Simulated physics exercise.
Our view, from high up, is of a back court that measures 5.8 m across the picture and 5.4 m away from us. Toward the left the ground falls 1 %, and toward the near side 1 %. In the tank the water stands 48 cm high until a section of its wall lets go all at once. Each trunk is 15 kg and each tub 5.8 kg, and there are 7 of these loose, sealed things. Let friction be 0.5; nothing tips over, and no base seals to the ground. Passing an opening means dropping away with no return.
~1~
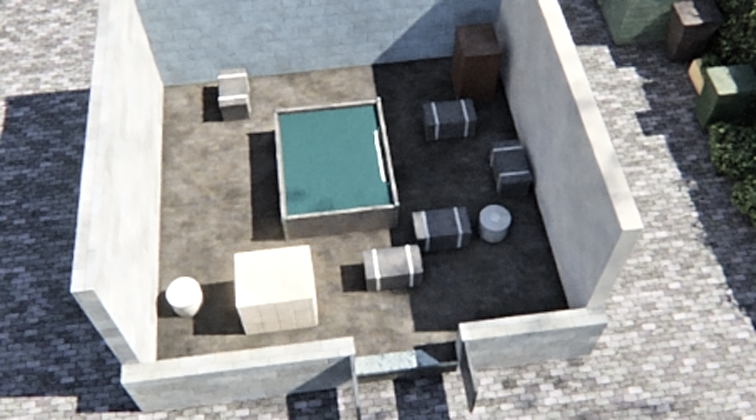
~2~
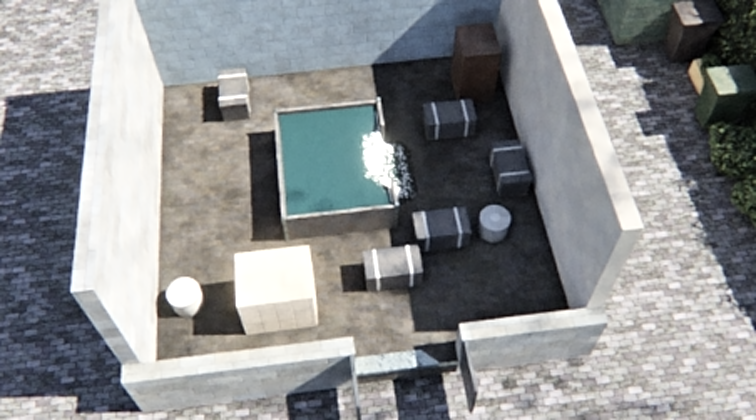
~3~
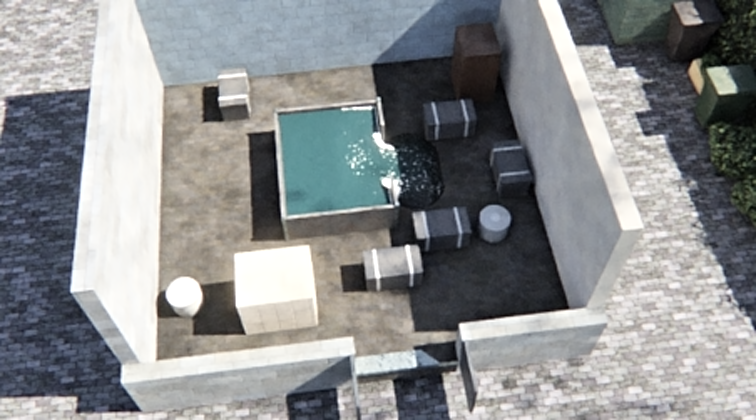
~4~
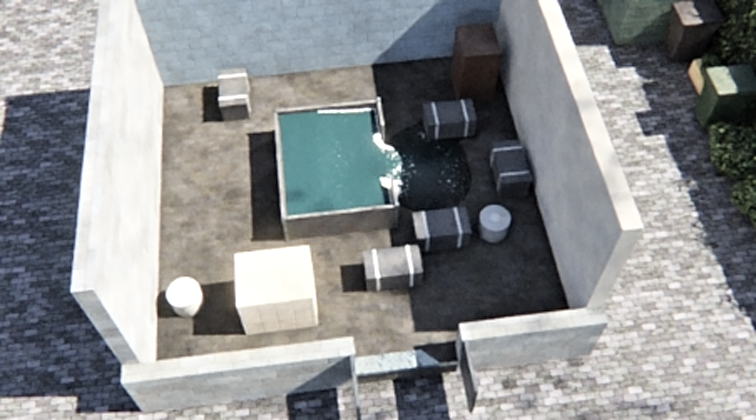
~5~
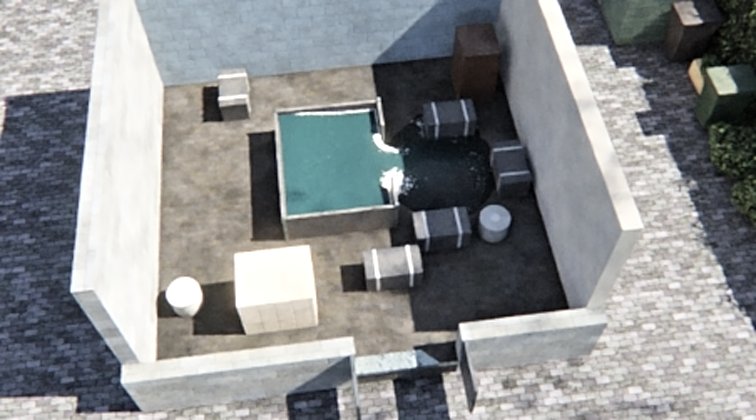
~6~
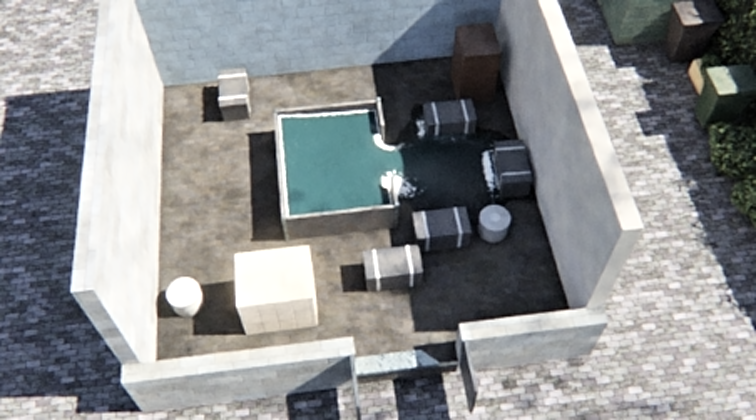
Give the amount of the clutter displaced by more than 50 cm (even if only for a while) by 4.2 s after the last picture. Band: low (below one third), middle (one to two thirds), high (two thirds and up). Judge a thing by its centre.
Middle.
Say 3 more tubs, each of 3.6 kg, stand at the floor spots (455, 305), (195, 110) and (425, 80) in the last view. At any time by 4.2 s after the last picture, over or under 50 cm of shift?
First goes beyond, second stays inside, third goes beyond.
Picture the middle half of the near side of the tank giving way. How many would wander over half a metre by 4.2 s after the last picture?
In that case 2 of them.
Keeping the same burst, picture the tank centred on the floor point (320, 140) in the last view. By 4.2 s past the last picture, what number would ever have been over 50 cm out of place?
The answer would then be 4.
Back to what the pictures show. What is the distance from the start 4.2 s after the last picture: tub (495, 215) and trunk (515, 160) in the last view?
Respectively, 300 centimetres and 250 centimetres.
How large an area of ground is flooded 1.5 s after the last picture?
Somewhere about 11.5 m2, give or take.
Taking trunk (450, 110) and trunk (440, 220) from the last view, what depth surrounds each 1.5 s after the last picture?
I'd estimate 5 cm for the first and 2 cm for the second.
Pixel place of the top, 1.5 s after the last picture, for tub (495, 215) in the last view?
Position: Approx. (515, 264).
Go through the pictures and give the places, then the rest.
The first frame shows a trunk at (511, 161), on the bottom; a trunk at (450, 112), on the bottom; water covers 3.1 m2; 0 of 7 have shifted.
The second frame shows a trunk at (511, 161) rests on the ground; a trunk at (450, 112) rests on the ground; 3.6 m2 under water; 0 of 7 have shifted.
The third frame shows a trunk at (511, 161), on the bottom; a trunk at (450, 112), on the bottom; water covers 4.2 m2; 0 of 7 have shifted.
The fourth frame shows a trunk at (511, 161) rests on the ground; a trunk at (450, 112), on the bottom; water covers 4.9 m2; 0 of 7 have shifted.
The fifth frame shows a trunk at (511, 161), on the bottom; a trunk at (450, 112) rests on the ground; water covers 5.7 m2; 0 of 7 have shifted.
The sixth frame shows a trunk at (514, 161) rests on the ground, 3 cm from its start; a trunk at (450, 112) rests on the ground; water covers 6.3 m2; 0 of 7 have shifted.
Then, 0.4 s after the last picture 0 of 7 are over 50 cm from their spots; 0 afloat.
Then, 1.5 s after the last picture 1 of 7 are over 50 cm from their spots; 1 afloat.
Then, 2.8 s after the last picture 3 of 7 are over 50 cm from their spots; 2 afloat.
Then, 4.2 s after the last picture 3 of 7 are over 50 cm from their spots, and 3 have been at some point; 1 afloat.
